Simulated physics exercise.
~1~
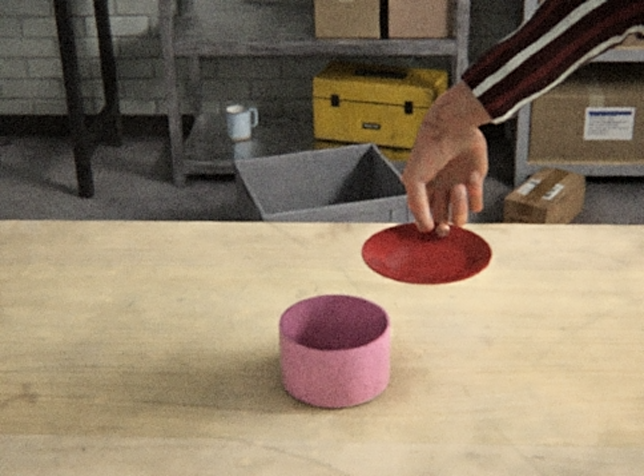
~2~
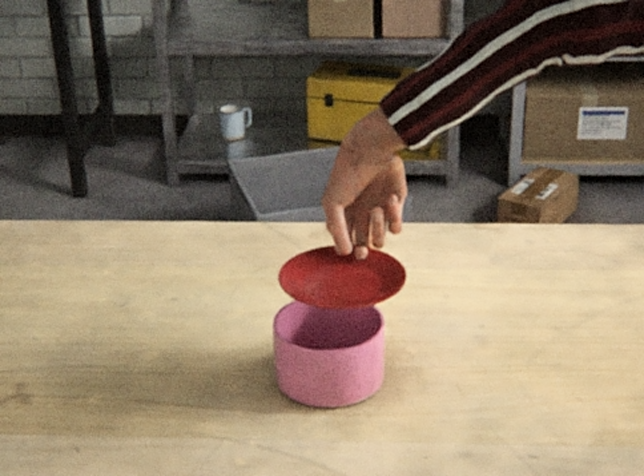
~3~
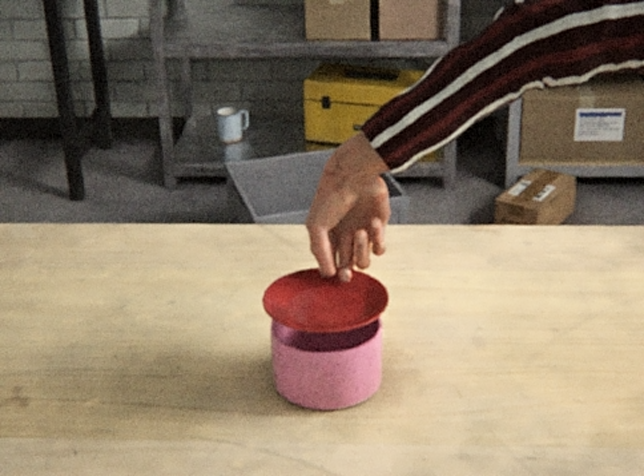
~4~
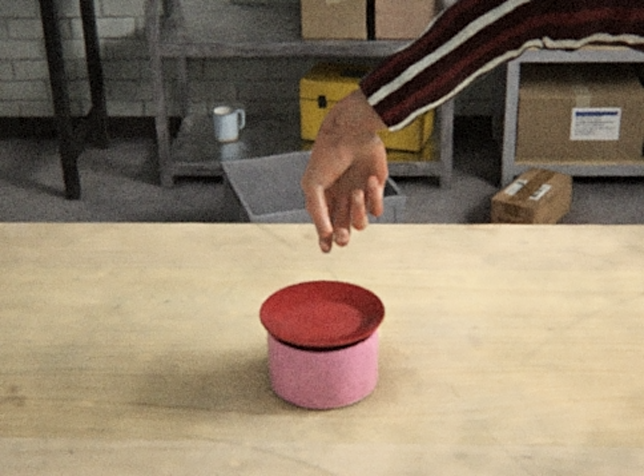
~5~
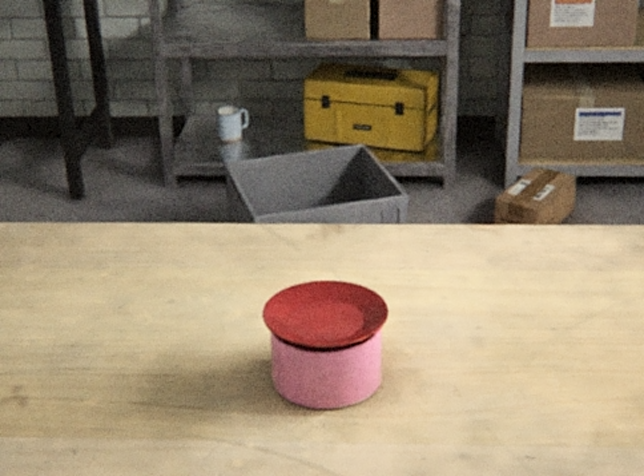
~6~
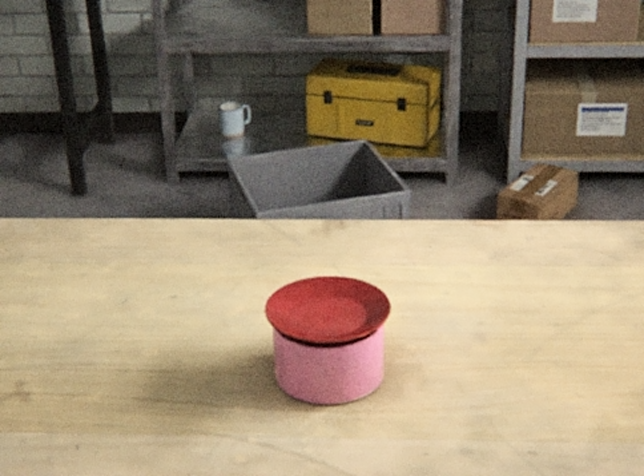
A hand lowers a red plate onto a pink container, lets go, and leaves it covered.
